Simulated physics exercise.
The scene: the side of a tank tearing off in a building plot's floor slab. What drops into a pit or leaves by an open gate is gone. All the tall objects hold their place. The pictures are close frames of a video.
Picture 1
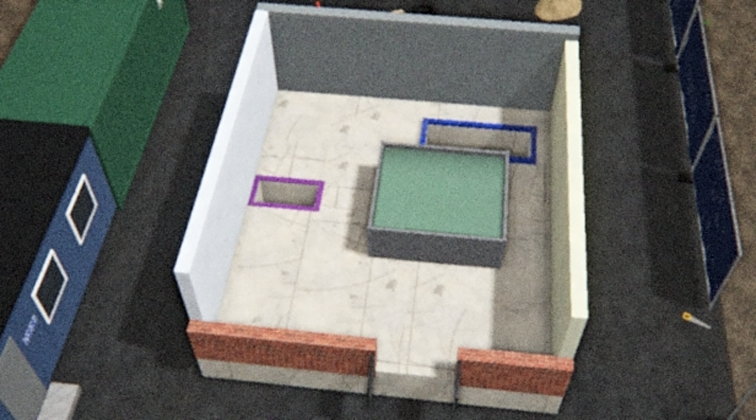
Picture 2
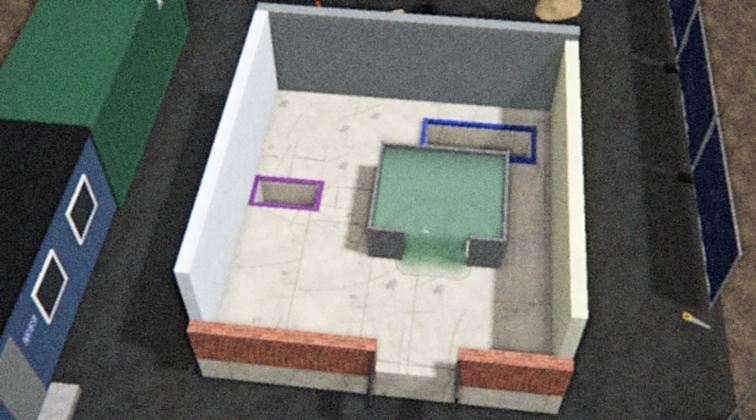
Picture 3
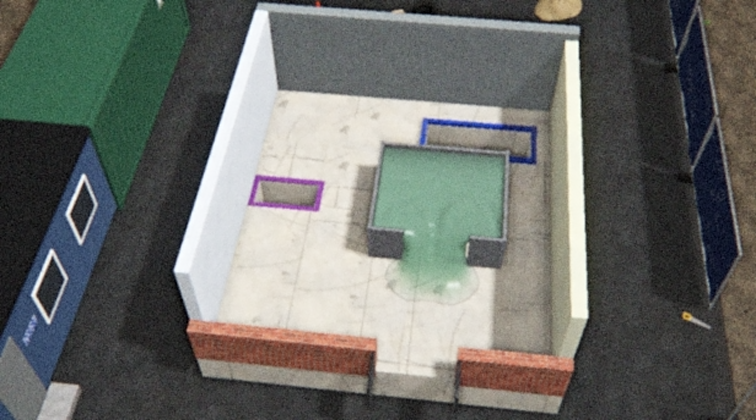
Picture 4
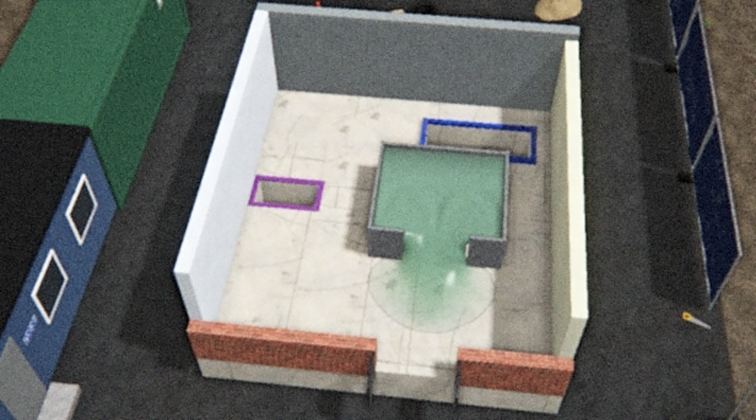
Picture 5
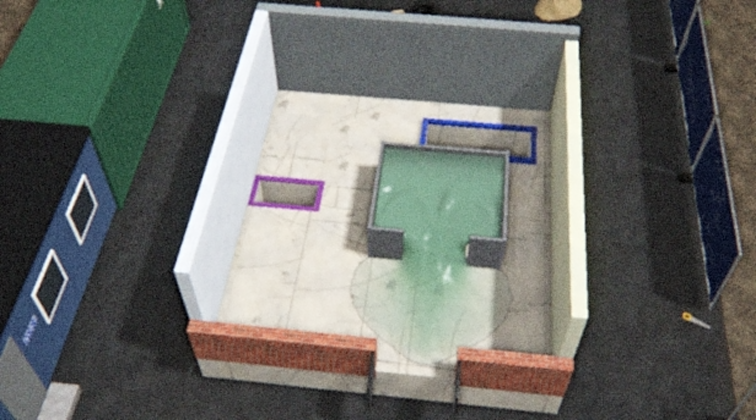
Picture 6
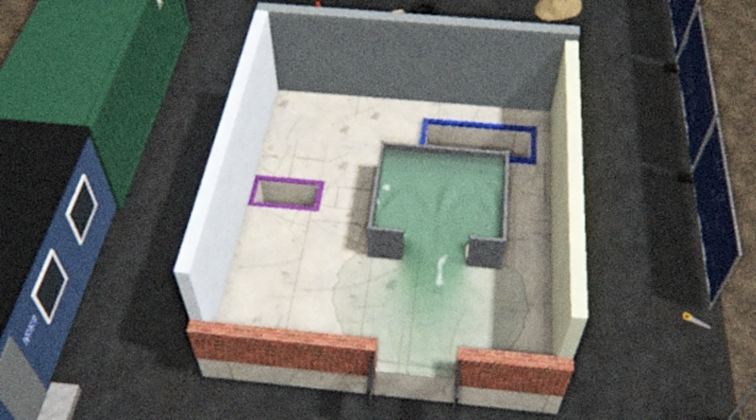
Green water pours through a gap in the tank's front wall and spreads across the pale floor.
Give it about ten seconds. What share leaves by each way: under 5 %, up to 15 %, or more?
In the end: The gate takes more than 15 %; the blue pit takes less than 5 %; the purple pit takes between 5 and 15 %.
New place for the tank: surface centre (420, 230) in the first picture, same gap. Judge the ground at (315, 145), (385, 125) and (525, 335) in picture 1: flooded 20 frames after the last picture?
In that order: Free of water, not flooded, under water.
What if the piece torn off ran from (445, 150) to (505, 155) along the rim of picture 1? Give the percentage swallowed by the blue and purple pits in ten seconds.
In per cent: Blue 60, purple 2.
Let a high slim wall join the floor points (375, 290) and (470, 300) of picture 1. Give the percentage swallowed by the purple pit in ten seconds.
In per cent: Purple 25.
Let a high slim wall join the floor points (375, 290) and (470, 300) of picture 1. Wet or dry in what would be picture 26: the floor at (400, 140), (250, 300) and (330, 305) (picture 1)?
As listed: Clear, covered, covered.
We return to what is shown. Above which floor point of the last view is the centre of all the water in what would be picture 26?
Near (426, 254).
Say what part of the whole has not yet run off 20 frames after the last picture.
About 76 per cent.
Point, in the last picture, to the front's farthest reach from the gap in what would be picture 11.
Roughly at (260, 347).
A moment on, water covers 25 % of the floor; the gate 6 %, the blue pit 0 %, the purple pit 0 %.
Next, water covers 30 % of the floor; the gate 14 %, the blue pit 0 %, the purple pit 0 %.
Then, water covers 50 % of the floor; the gate 23 %, the blue pit 0 %, the purple pit 0 %.
Later, water covers 70 % of the floor; the gate 34 %, the blue pit 2 %, the purple pit 4 %.
In the end, water covers 95 % of the floor; the gate 43 %, the blue pit 2 %, the purple pit 9 %.
